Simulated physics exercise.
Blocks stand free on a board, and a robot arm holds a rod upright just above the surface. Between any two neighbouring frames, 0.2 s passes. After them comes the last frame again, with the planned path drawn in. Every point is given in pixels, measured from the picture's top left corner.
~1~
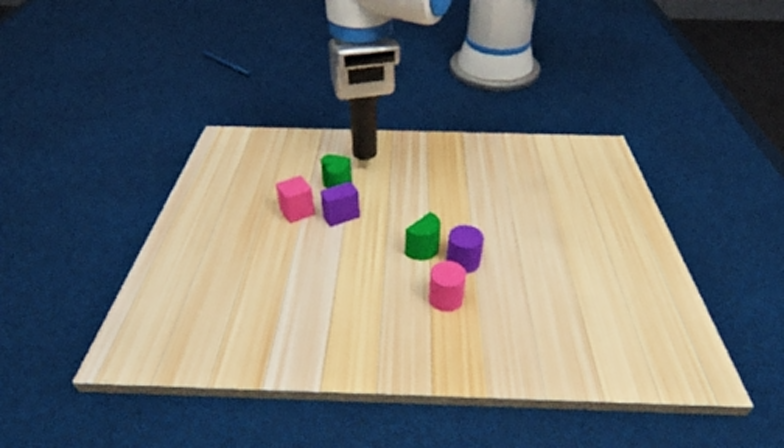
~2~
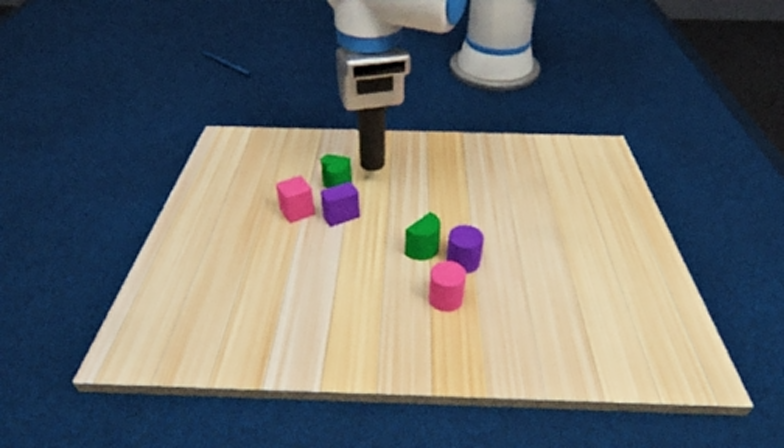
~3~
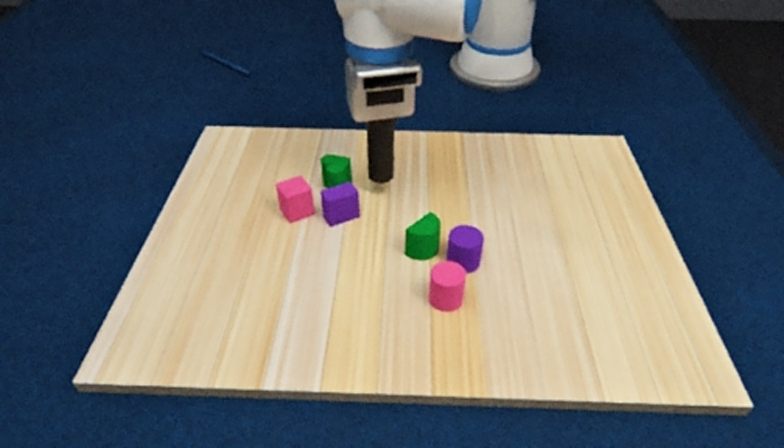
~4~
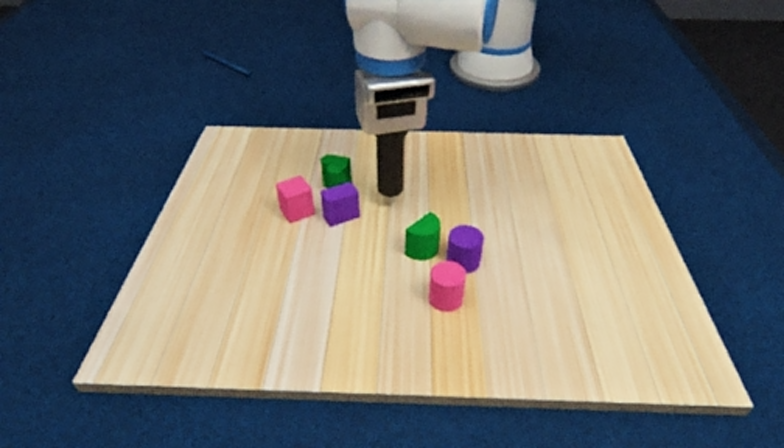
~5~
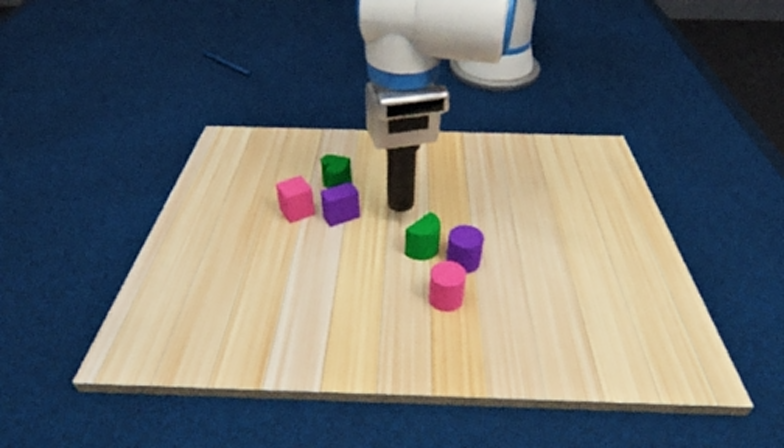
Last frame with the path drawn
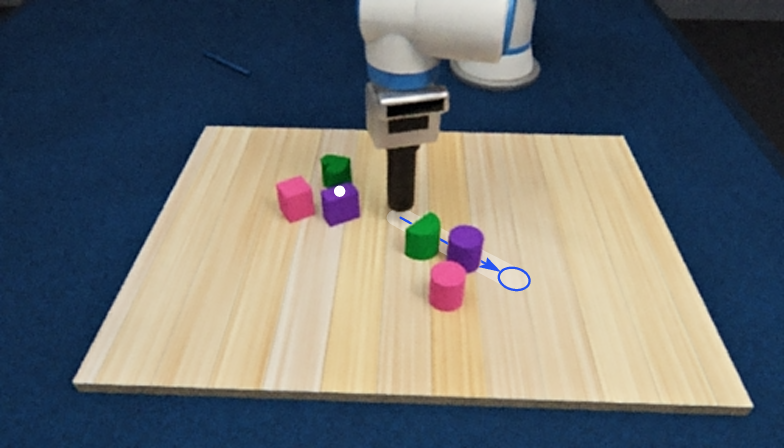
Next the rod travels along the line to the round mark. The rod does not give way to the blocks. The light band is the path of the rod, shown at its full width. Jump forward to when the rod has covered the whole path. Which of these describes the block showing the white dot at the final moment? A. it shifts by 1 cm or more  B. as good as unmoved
Choice B: As good as unmoved.
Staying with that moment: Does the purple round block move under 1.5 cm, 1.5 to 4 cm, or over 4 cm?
It's set to move over 4 cm.
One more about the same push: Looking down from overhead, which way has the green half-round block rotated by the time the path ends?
Short answer: Clockwise.
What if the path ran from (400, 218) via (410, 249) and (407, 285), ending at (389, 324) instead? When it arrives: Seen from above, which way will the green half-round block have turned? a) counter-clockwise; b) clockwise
(a)
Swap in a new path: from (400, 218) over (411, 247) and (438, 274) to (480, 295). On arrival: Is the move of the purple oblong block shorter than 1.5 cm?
Yes.
Path on the board, from (400, 218) directly to (514, 279); the dot is on the purple oblong block.
On the path given first. One third of the way, rod at (437, 223); green half-round block at (431, 229), turned 40° clockwise.
Two thirds of the way, rod at (475, 243); green half-round block at (434, 233), turned 75° clockwise; purple round block at (486, 254).
At the end, rod at (517, 264); purple oblong block in place; green half-round block at (434, 233), turned 75° clockwise; purple round block at (501, 271).
